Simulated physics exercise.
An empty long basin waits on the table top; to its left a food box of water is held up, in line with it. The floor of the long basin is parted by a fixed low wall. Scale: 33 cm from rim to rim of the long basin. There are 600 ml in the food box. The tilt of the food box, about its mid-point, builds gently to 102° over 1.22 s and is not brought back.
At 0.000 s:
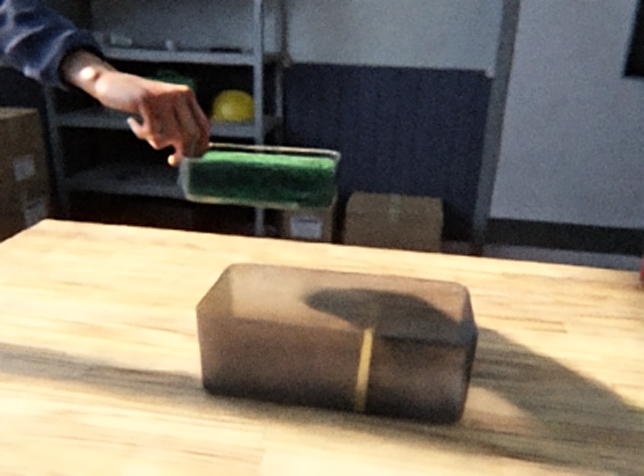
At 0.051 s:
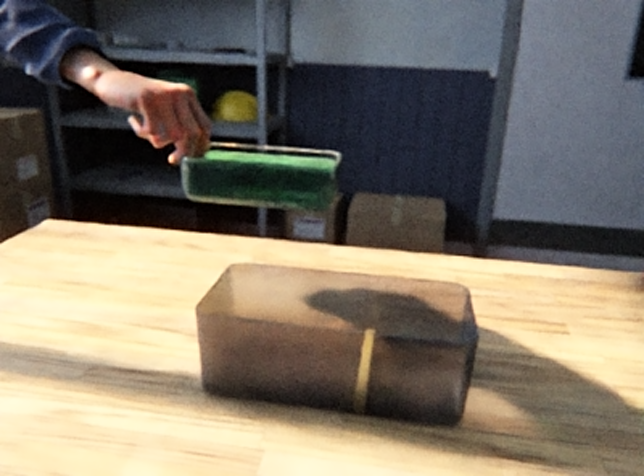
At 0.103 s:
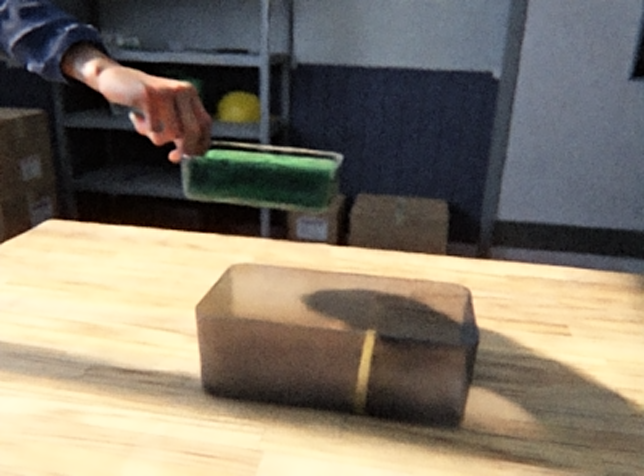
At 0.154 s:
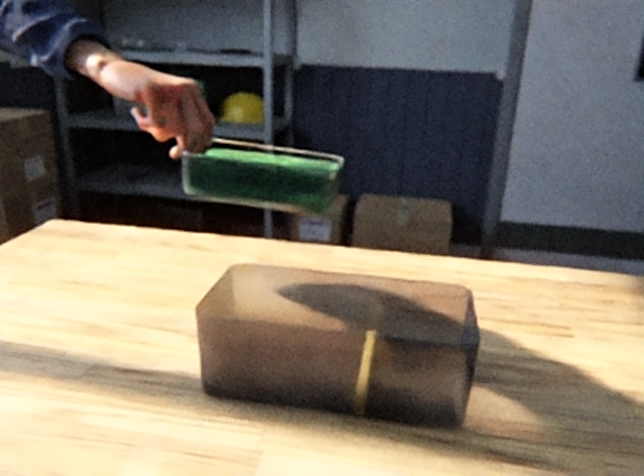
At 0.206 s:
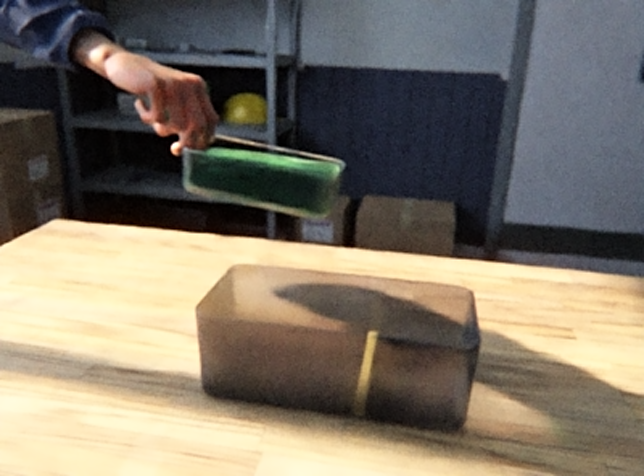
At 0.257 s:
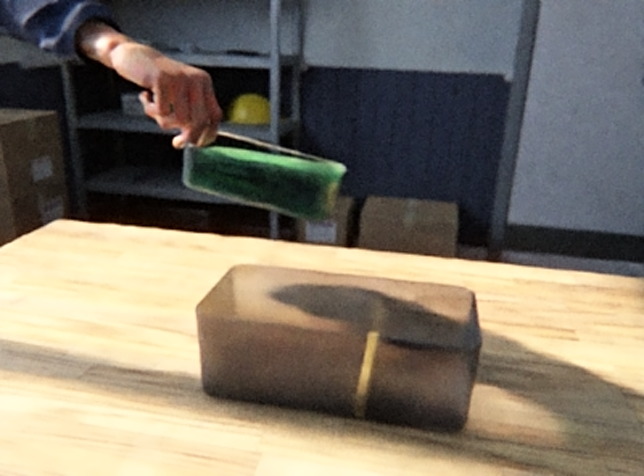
A hand holds a clear box of green liquid above a table and slowly tilts it rightward.
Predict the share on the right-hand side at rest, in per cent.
About 64 per cent.
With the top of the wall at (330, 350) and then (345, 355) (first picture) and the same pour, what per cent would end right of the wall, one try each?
In turn about 85 and 75 per cent.
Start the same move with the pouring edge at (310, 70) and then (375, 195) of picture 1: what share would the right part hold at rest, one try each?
In turn about 55 and 75 per cent.
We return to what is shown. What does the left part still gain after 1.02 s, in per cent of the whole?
About 10 per cent.
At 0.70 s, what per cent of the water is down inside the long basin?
About 34 per cent.
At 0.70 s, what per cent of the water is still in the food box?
Near 20 in a hundred.
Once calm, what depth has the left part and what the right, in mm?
Left about 6 mm, right about 22 mm.
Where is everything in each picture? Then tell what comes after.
In the first frame, it leans 0°; its right rim is at (337, 162); the water meets the walls at (195, 157) and (335, 166); the long basin's rim runs from (214, 286) to (472, 312); the wall's top is at (366, 357).
In the second frame, it leans 0°; its right rim is at (337, 163); the water meets the walls at (196, 157) and (336, 167).
In the third frame, it leans 2°; its right rim is at (338, 164); the water meets the walls at (197, 156) and (337, 169).
In the fourth frame, it leans 4°; its right rim is at (339, 167); the water meets the walls at (197, 155) and (338, 169).
In the fifth frame, it leans 7°; its right rim is at (340, 172); the water meets the walls at (198, 154) and (339, 171).
In the sixth frame, it leans 11°; its right rim is at (341, 177); the water meets the walls at (199, 152) and (341, 172).
By 0.70 s the tilt is 62° and 20 per cent is still to pour, 4 is left of the wall and 30 right of it.
By 1.02 s the tilt is 95° and 4 per cent is still to pour, 22 is left of the wall and 68 right of it.
By 1.35 s the tilt is 102° and 0 per cent is still to pour, 33 is left of the wall and 64 right of it.
By 1.72 s the tilt is 102° and 0 per cent is still to pour, 33 is left of the wall and 64 right of it.
At rest 33 per cent lies left of the wall, 64 right of it and 3 outside.
